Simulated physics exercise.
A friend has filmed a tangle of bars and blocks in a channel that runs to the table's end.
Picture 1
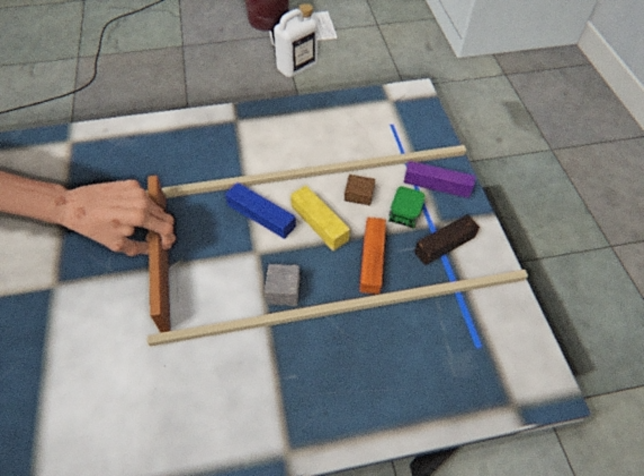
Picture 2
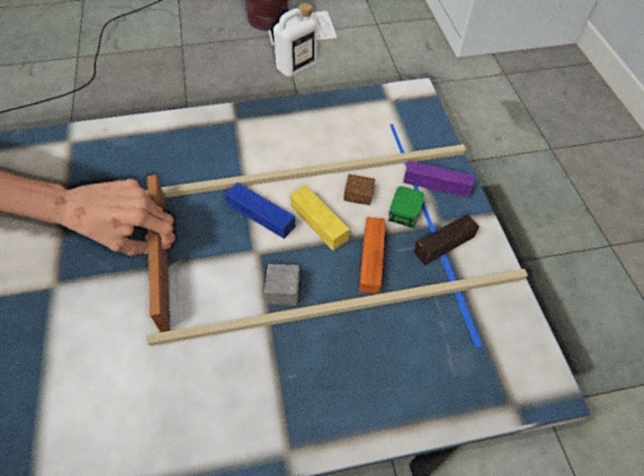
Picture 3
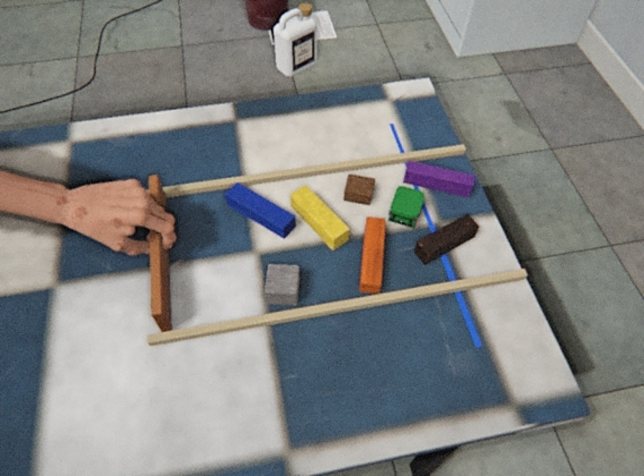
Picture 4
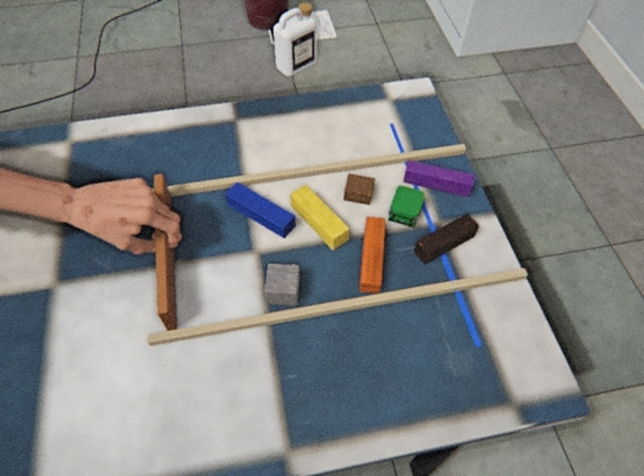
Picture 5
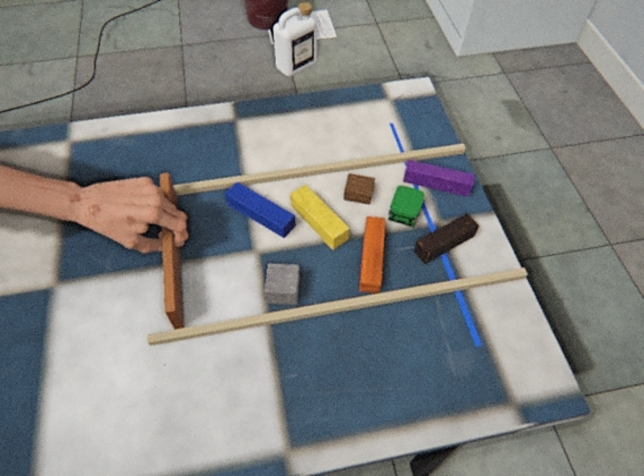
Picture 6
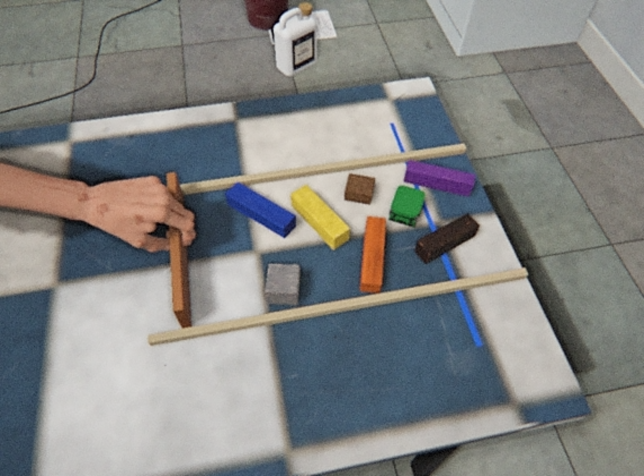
A hand reaching in from the left slides an upright brown board slowly, a short way to the right, between two pale wooden rails on a blue-and-white checked table, seen from above at an angle. Ahead of it lie blue, yellow, orange, purple and black bars, with grey, brown and green blocks and a blue line across the right. These pieces stay still, as does the camera.
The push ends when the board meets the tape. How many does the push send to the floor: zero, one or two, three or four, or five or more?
In the end the number that fall off is one or two.
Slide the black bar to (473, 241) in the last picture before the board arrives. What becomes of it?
Then it drops off.
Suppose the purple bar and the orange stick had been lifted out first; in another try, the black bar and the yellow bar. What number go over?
The counts: 0 and 1.
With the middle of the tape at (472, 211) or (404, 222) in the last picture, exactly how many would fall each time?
Down on the floor: 6 and 0.
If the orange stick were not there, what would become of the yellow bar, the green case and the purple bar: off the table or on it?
The yellow bar remains up; the green case holds on; the purple bar drops off.
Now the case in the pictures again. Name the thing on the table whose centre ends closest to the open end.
The green case ends nearest.
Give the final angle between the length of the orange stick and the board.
Near 15 degrees.
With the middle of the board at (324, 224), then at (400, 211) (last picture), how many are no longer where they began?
At the one place 5, at the other 8.
Soon after, none off yet; purple bar at rest near (439, 178); black bar at rest near (447, 238); green case at rest near (407, 206).
Then, none off yet; purple bar at rest near (439, 178); black bar at rest near (449, 238); green case moving near (410, 204).
At rest, the number that fall off is one or two; fallen, black bar and purple bar.
